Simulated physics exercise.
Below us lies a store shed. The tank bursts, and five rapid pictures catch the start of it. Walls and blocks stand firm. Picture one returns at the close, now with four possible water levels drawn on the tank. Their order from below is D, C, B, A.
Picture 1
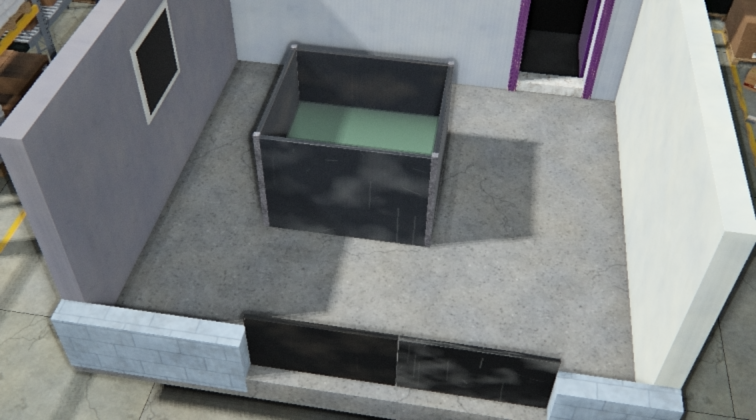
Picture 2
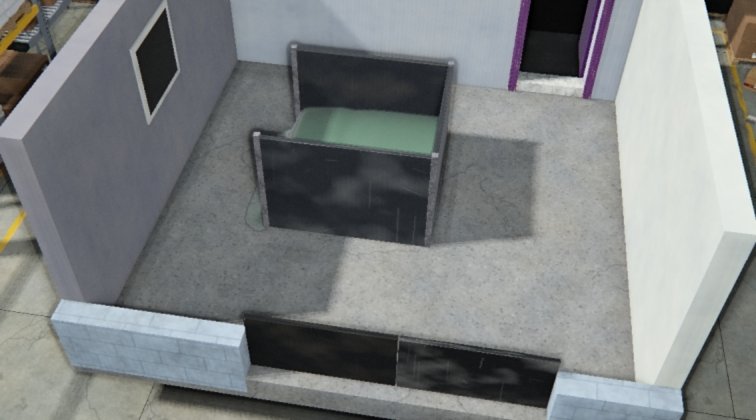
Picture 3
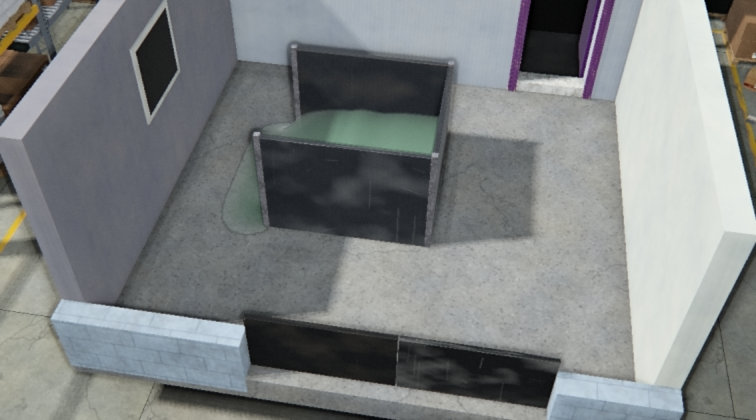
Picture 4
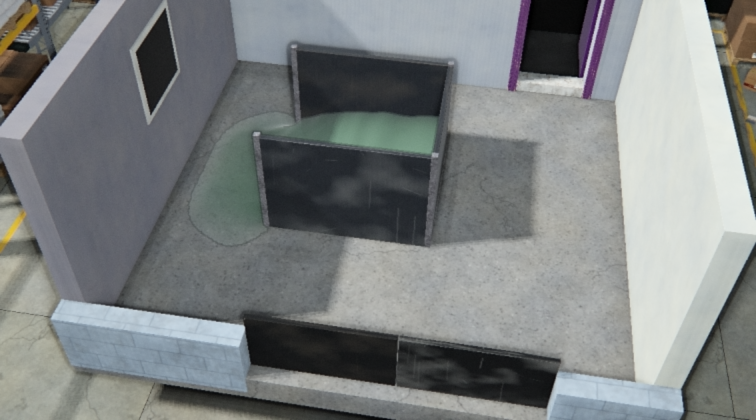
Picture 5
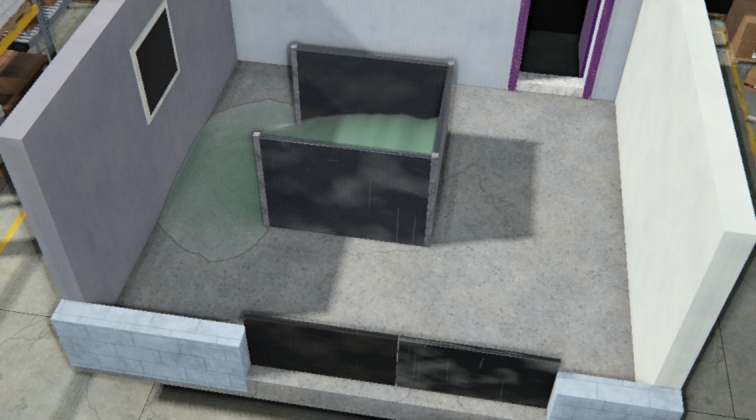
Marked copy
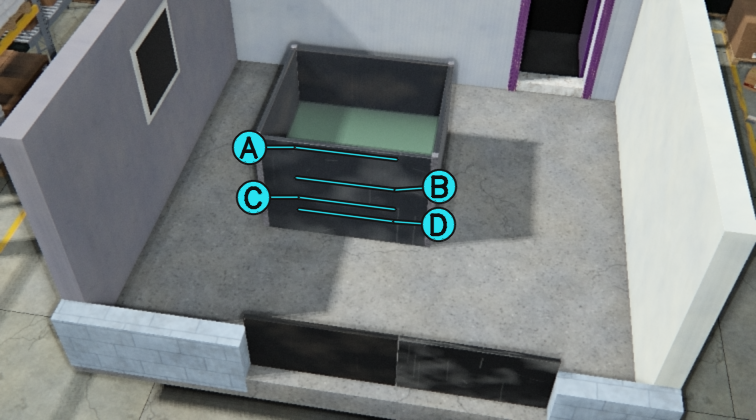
A store shed is seen from above, its grey floor enclosed by pale walls and a low front edge with dark panels between light blue blocks. A dark-sided tank of green water stands near the middle, with a purple doorway behind it to the right. The tank's left side disappears, and the water slopes down and spreads leftward across the floor in a widening, rounded sheet, while the camera stays still.
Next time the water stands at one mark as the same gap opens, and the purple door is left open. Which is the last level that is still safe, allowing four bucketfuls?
Level B.
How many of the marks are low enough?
Three of them.
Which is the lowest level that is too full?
Here it is level A.
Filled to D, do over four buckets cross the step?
No.
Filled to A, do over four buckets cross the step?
Yes, that goes wrong.
On the marked copy, A at (344, 153); B at (345, 183); C at (345, 203); D at (346, 215); from the bottom up D, C, B, A.
For level A, about 8 bucketfuls get in.
For level B, a splash gets over, under a bucket.
For level C, nothing gets over.
For level D, nothing gets over.
